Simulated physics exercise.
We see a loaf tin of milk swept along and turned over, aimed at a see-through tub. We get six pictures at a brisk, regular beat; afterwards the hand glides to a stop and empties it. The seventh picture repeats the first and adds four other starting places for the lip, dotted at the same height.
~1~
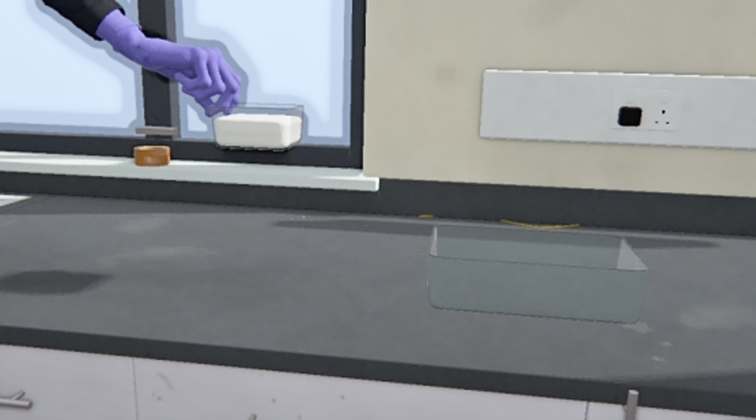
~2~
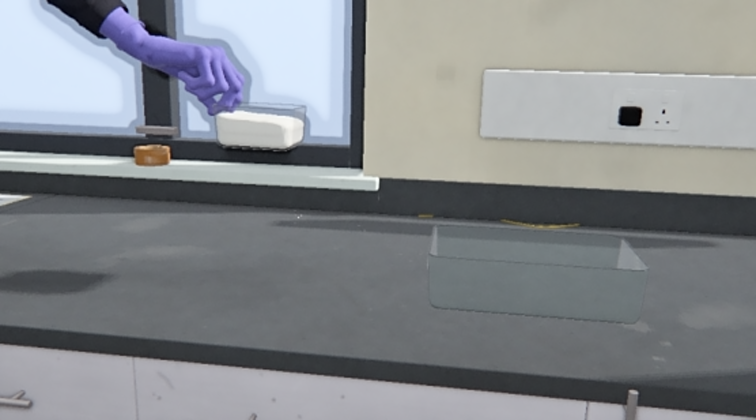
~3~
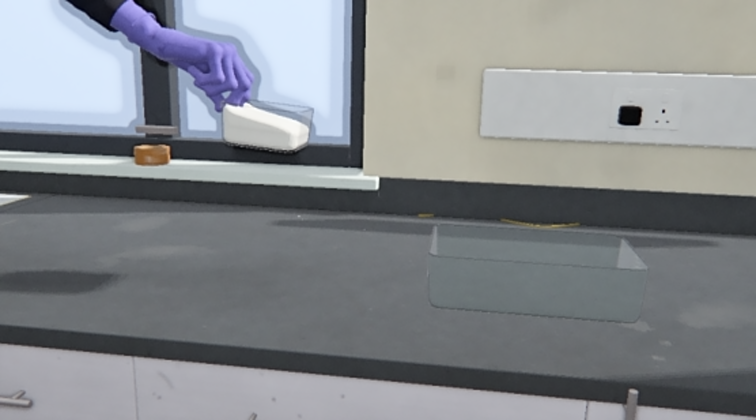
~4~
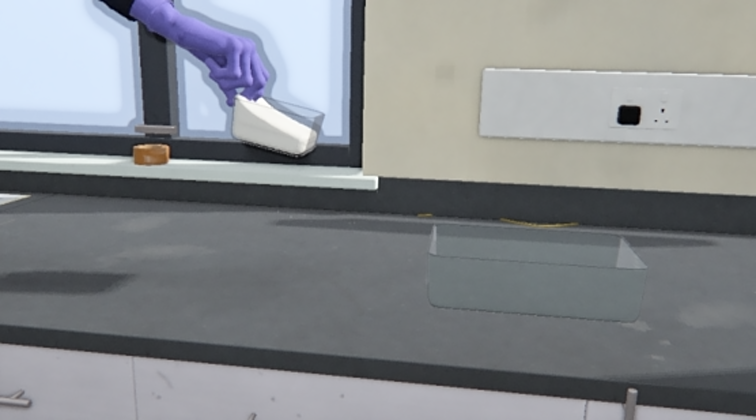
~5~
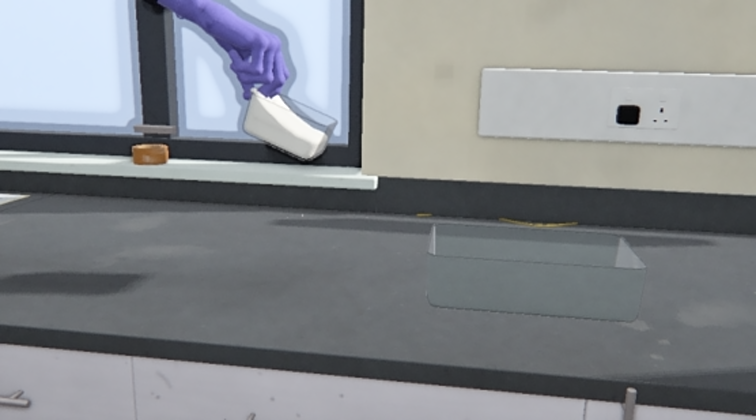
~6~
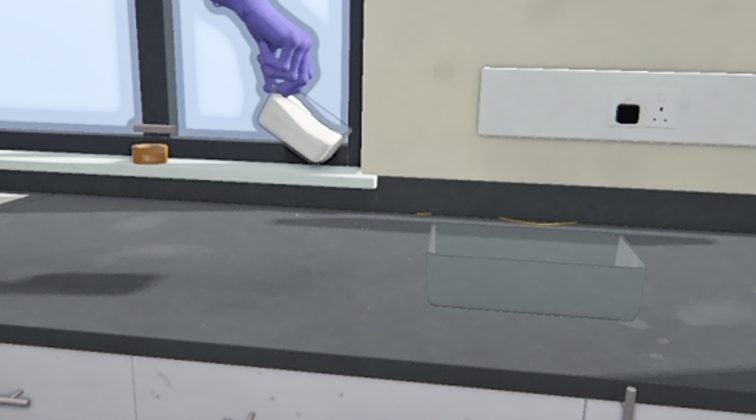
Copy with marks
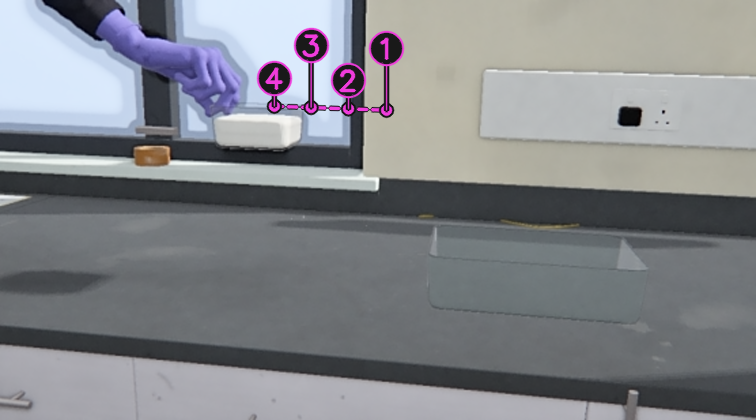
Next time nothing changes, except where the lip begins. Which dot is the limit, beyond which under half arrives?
Place 4.
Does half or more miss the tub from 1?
No, that is safe.
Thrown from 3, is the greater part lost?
No, that is safe.
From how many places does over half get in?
All four.
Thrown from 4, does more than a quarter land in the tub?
Yes, clearly.
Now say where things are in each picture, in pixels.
The first picture shows upright, lip at (296, 107); tub from (428, 306) to (640, 323); nothing has left yet.
The second picture shows upright, lip at (299, 107); nothing has left yet.
The third picture shows tipped about 5°, lip at (307, 110); nothing has left yet.
The fourth picture shows tipped about 13°, lip at (318, 115); milk is over the rim, down to (250, 97).
The fifth picture shows tipped about 22°, lip at (332, 123); nothing has left yet.
The sixth picture shows tipped about 33°, lip at (346, 131); nothing has left yet.
In magenta, 1 at (386, 110); 2 at (348, 108); 3 at (311, 107); 4 at (274, 106).
If 1 is chosen, about 85 % lands in the tub, 3 % falls short and 12 % goes beside or beyond.
If 2 is chosen, about 82 % lands in the tub, 4 % falls short and 14 % goes beside or beyond.
If 3 is chosen, about 84 % lands in the tub, 7 % falls short and 9 % goes beside or beyond.
If 4 is chosen, about 72 % lands in the tub, 22 % falls short and 6 % goes beside or beyond.
